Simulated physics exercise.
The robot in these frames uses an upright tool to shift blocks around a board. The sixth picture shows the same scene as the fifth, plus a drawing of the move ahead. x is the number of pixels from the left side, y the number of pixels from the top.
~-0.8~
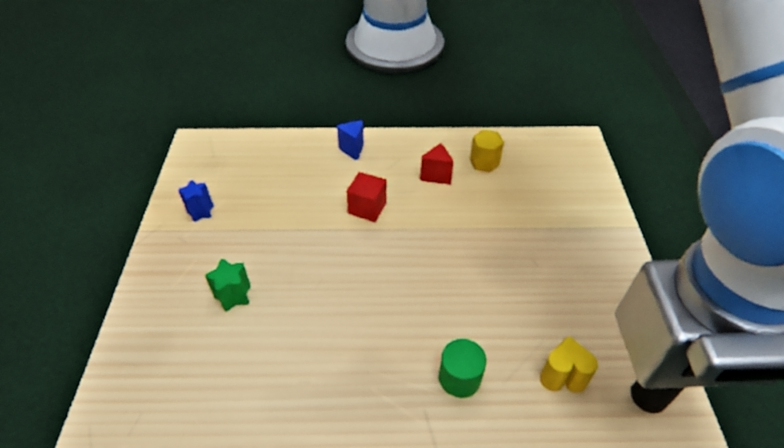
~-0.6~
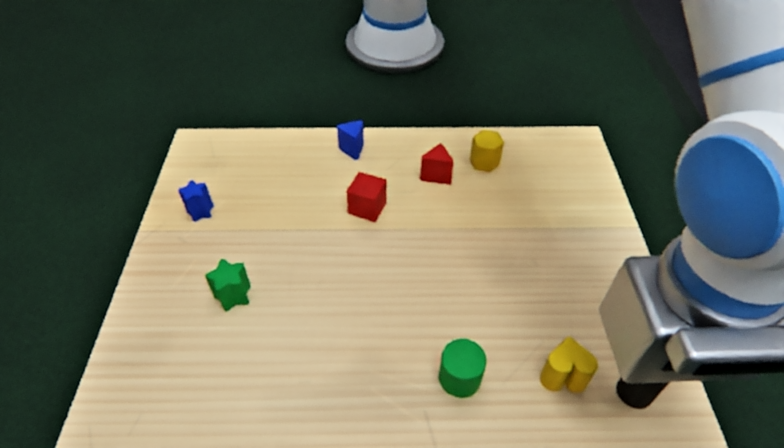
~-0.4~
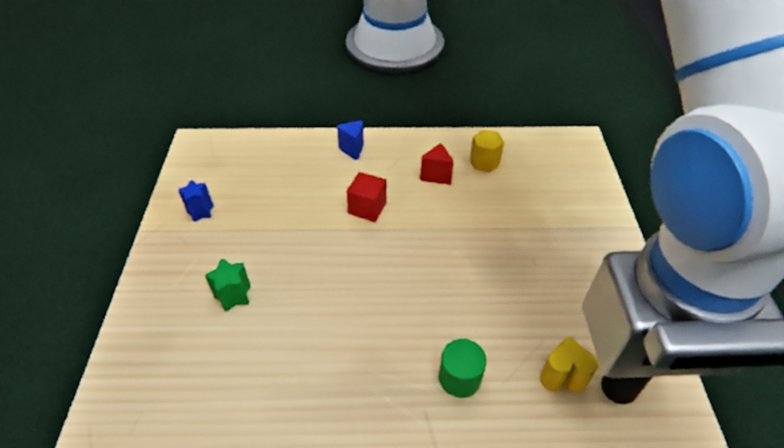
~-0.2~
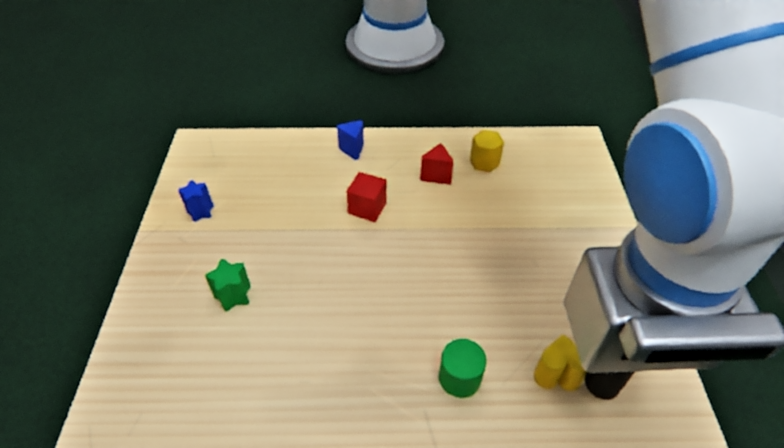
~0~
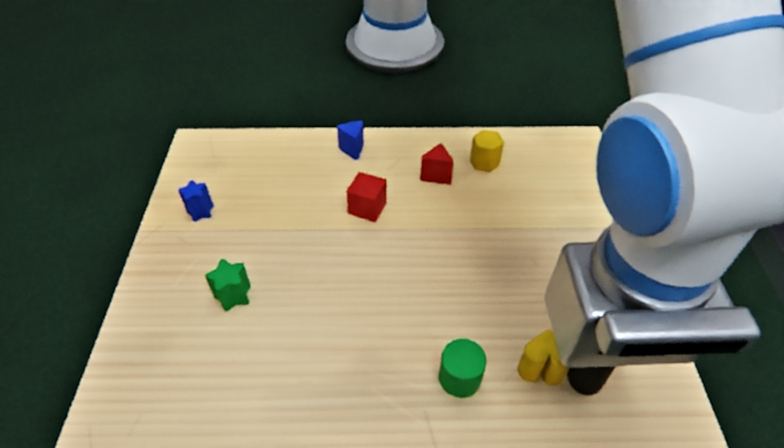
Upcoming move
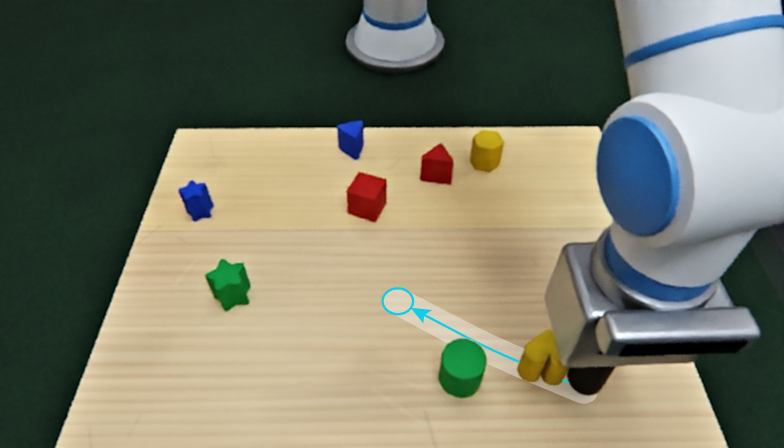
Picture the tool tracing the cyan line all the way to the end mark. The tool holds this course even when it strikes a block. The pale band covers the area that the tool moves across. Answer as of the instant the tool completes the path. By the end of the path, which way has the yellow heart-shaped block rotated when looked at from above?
From above, it turns clockwise.
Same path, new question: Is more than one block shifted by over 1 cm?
No, that is not what happens.
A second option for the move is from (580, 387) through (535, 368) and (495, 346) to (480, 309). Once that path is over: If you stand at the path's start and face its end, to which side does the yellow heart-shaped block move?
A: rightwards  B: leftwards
Letter B.
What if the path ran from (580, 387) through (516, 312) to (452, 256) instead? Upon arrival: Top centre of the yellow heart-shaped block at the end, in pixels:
It should be at (513, 330) by then.
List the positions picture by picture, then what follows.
Tip of the tool (649, 397), middles of tops, green circle (464, 358), yellow heart-shaped block (573, 357), in the first frame.
Tool (634, 393), nothing pushed, in the second frame.
Tool (619, 388), nothing pushed, in the third frame.
Tool (602, 384), yellow heart-shaped block (566, 355), in the fourth frame.
Tool (585, 379), green circle (464, 358), yellow heart-shaped block (549, 349), in the fifth frame.
The line goes from (580, 387) by way of (513, 359) and (453, 330) to (398, 301).
On the path given first. One third of the way, tool (515, 351); yellow heart-shaped block (483, 318), turned 15° clockwise.
Two thirds of the way, tool (453, 321); yellow heart-shaped block (430, 282), turned 45° clockwise.
At the end, tool (398, 293); green circle unmoved; yellow heart-shaped block (401, 254), turned 120° clockwise.
